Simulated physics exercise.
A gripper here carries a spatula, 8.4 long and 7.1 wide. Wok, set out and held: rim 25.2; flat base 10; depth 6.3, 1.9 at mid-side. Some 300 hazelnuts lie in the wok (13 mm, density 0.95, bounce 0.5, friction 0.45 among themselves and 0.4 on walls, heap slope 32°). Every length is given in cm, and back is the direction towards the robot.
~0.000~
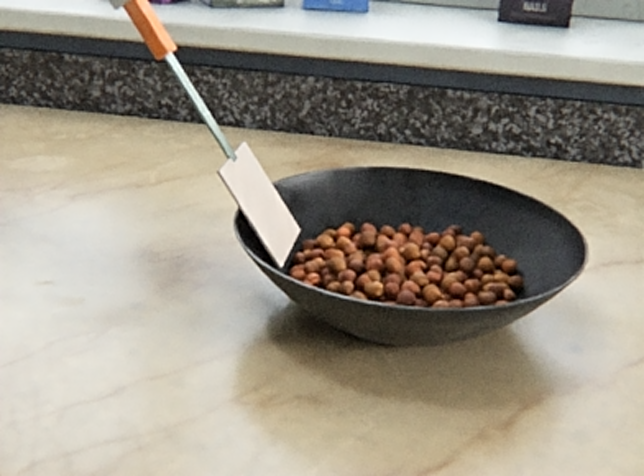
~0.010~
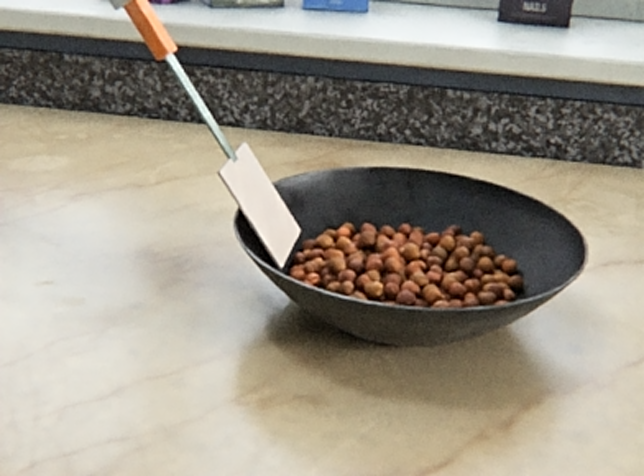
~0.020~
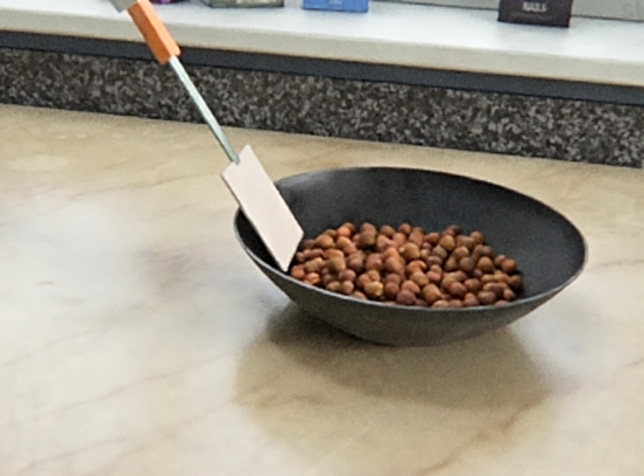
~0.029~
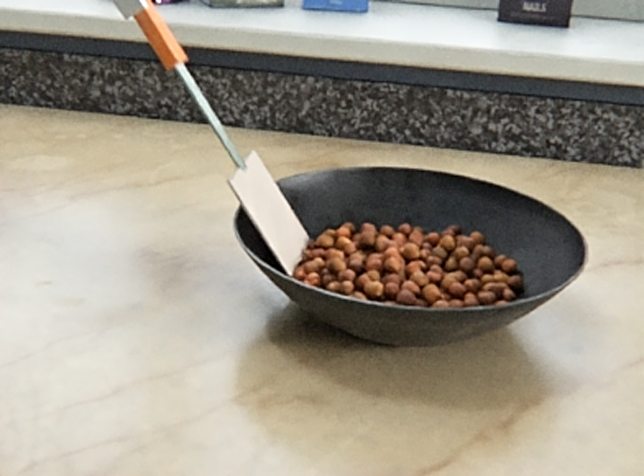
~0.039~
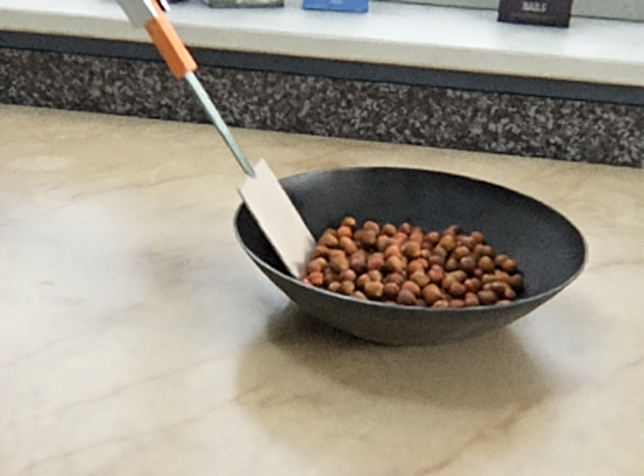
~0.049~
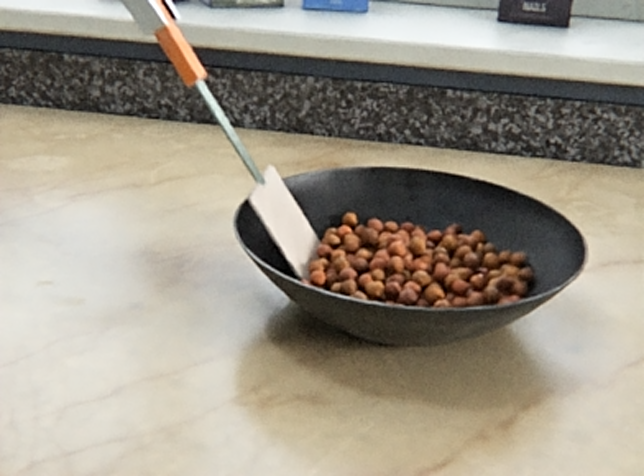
On a marble-patterned countertop, a dark wok holds a heap of hazelnuts, with a spatula with an orange section on its handle slanting in at the left rim. The spatula stays still at first, then slides slightly down and to the right into the wok, nudging the nuts a little rightward.
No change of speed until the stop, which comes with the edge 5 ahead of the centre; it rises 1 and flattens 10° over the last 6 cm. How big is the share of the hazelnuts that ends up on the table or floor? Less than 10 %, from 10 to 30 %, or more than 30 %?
Less than 10 %.
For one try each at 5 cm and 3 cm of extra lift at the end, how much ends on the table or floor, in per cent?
Near 5 and 5 percent respectively.
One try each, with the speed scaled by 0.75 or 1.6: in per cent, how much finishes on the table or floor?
Roughly 5 per cent on the first try and 15 per cent on the second.
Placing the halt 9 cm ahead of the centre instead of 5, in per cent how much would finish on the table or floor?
Near 35 per cent.
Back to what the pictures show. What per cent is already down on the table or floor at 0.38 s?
Roughly 5 percent.
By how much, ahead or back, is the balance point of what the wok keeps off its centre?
It sits some 4.5 centimetres ahead of centre.
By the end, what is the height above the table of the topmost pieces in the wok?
Height at the end: Around 7.5 cm.
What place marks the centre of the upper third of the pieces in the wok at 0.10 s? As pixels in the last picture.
Near (482, 265).
By 0.10 s, sloping 56°, highest piece 8 above the table; 299 in the wok.
By 0.15 s, sloping 52°, highest piece 11 above the table; 294 in the wok, 5 on the blade or in flight.
By 0.38 s, sloping 46°, highest piece 7 above the table; 285 in the wok, 14 on the table or floor.
By 1.43 s, sloping 46°, highest piece 7 above the table; 284 in the wok, 15 on the table or floor.
Final count, 284 in the wok, 15 on the table or floor. That is 5 % on the table or floor.
